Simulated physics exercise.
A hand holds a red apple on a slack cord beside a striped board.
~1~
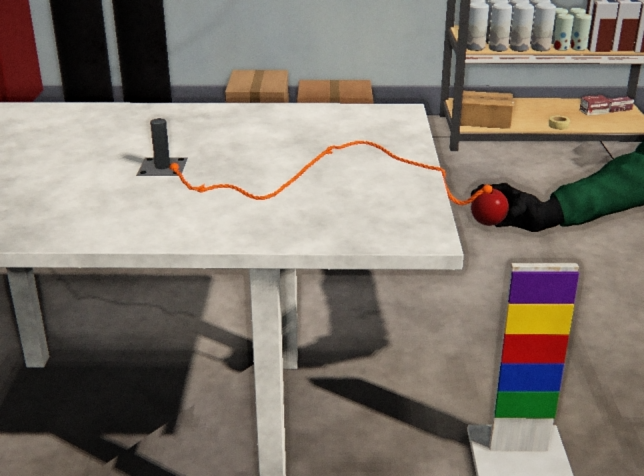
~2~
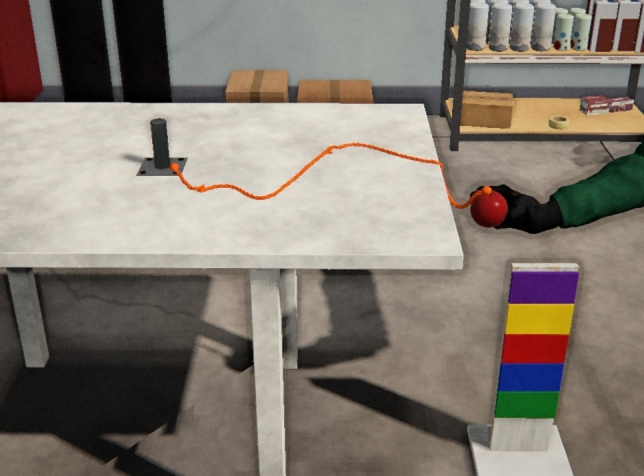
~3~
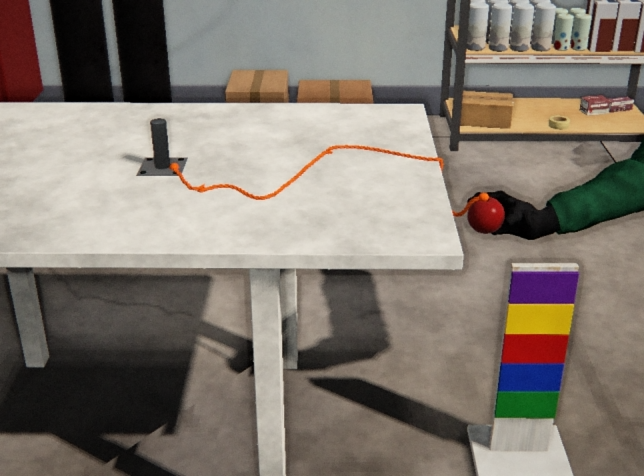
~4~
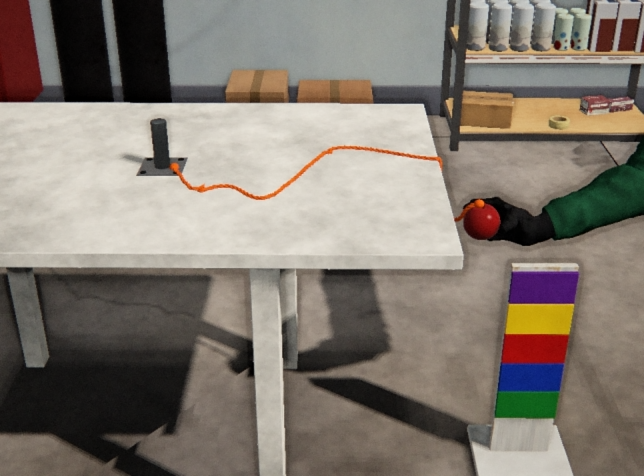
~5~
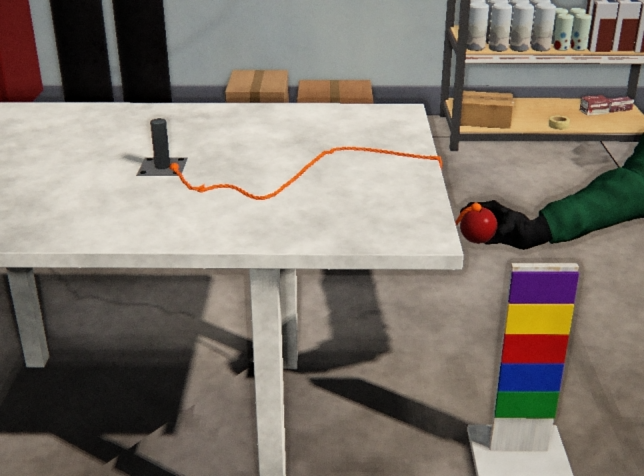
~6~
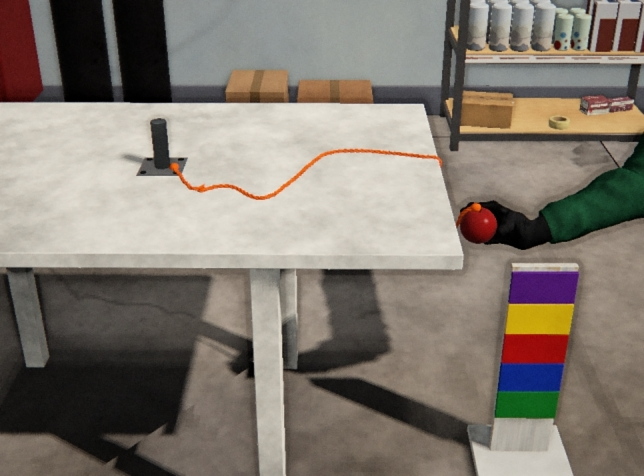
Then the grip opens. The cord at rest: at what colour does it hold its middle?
The colour is green.
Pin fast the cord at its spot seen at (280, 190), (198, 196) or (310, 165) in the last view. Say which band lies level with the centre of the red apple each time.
In order: Red; blue; yellow.
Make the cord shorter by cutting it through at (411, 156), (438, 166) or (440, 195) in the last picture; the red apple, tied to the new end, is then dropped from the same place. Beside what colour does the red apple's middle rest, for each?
Per try - 1: Purple; 2: Yellow; 3: Red.
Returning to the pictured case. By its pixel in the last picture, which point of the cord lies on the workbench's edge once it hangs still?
In the last picture it is at roughly (317, 159).
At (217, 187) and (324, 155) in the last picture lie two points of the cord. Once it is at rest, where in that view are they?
In that view they reach (282, 172) and (444, 199).
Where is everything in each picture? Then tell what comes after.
The first picture shows red apple (490, 207); purple (544, 289); yellow (539, 320); red (535, 350); blue (531, 379); green (527, 406).
The second picture shows red apple (489, 209); cord through (188, 185) (243, 192) (304, 170) (349, 145) (429, 162).
The third picture shows red apple (486, 215).
The fourth picture shows red apple (482, 222); cord through (188, 185) (243, 192) (304, 170) (357, 148) (439, 167).
The fifth picture shows red apple (479, 225).
The sixth picture shows red apple (478, 226); cord through (188, 185) (243, 192) (304, 170) (369, 151) (439, 180).
A little later, apple near (428, 373); level with blue.
Next, apple near (436, 410); level with green.
When it is over, apple near (420, 416); level with green. The cord holds its middle at green.
